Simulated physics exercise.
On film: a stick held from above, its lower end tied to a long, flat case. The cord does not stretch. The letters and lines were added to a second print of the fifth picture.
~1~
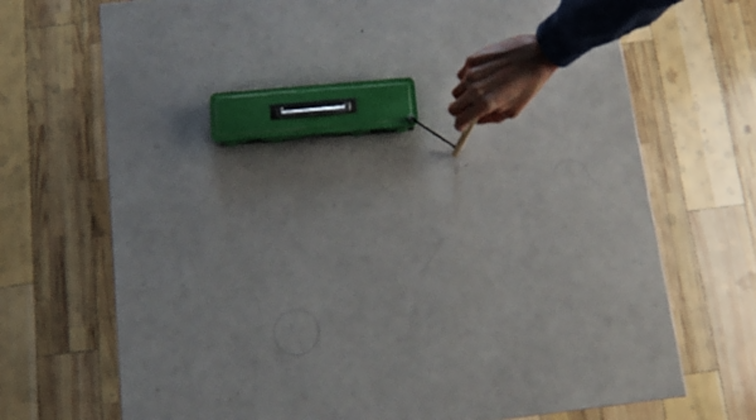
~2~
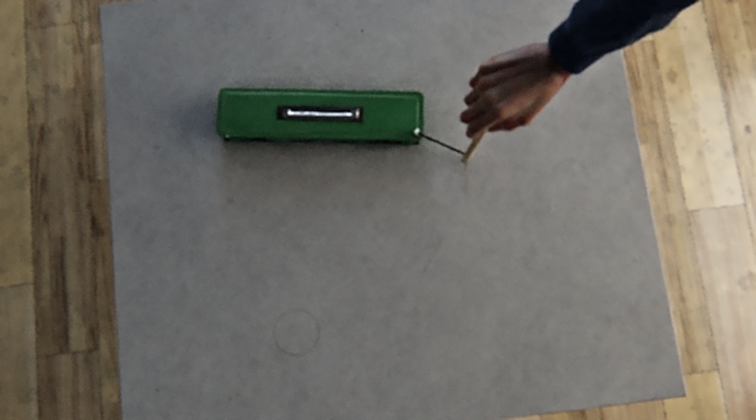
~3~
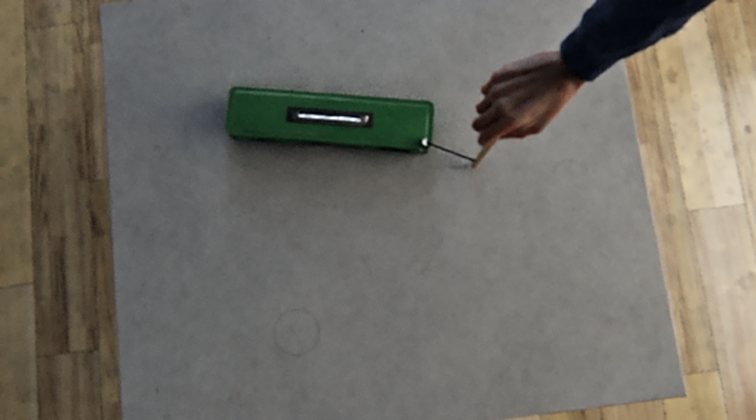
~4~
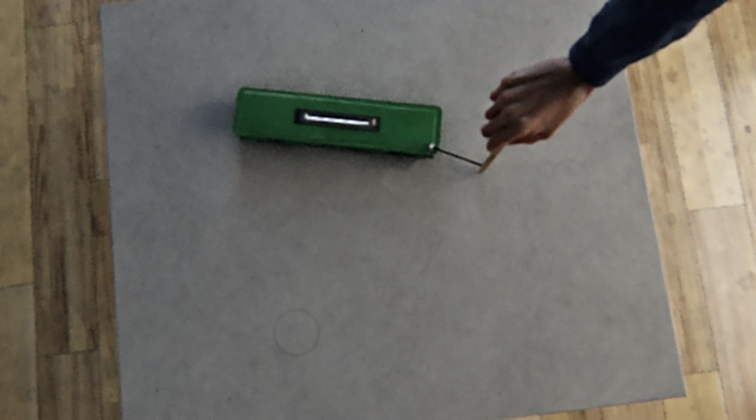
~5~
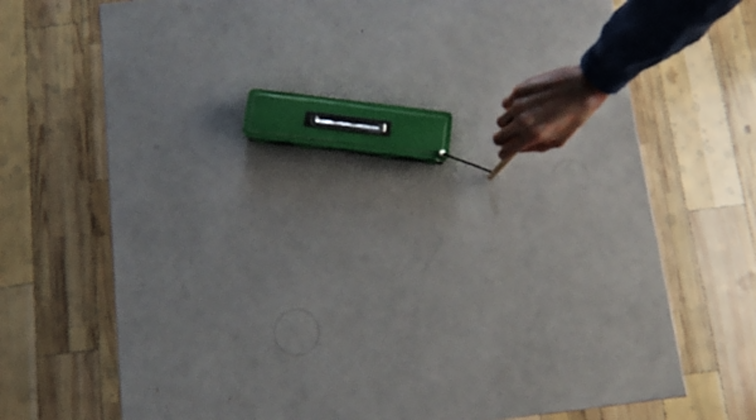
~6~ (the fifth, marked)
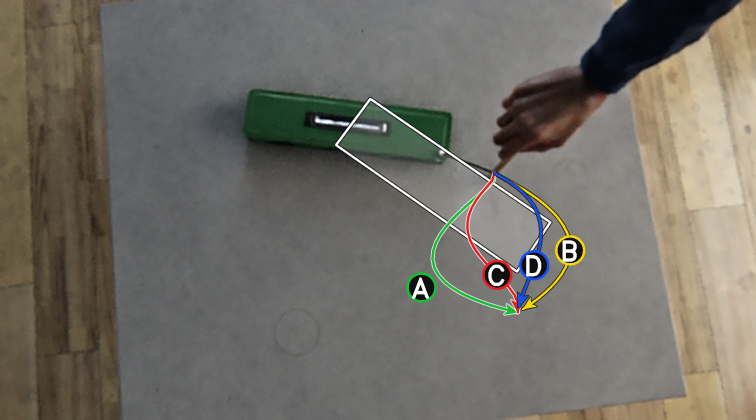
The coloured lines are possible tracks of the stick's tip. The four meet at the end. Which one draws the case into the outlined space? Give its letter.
B is the one.
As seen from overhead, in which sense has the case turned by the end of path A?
Clockwise.
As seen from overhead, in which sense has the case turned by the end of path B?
Clockwise.
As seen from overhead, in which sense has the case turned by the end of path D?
Clockwise.
On the marked copy, A from (494, 173) via (433, 250) to (518, 312); B from (494, 173) via (567, 233) to (523, 309); C from (494, 173) via (474, 248) to (518, 312); D from (494, 173) via (541, 232) to (519, 306); the outline at (442, 184).
Taking B. A third of the way, foot of the stick (552, 212), middle of the case (409, 148).
Two thirds of the way, foot of the stick (561, 275), middle of the case (442, 172).
When it is over, foot of the stick (517, 312), middle of the case (444, 183); it lies in the outline.
As for the rest, A leaves its middle at (399, 204); C leaves its middle at (409, 195); D leaves its middle at (426, 183).
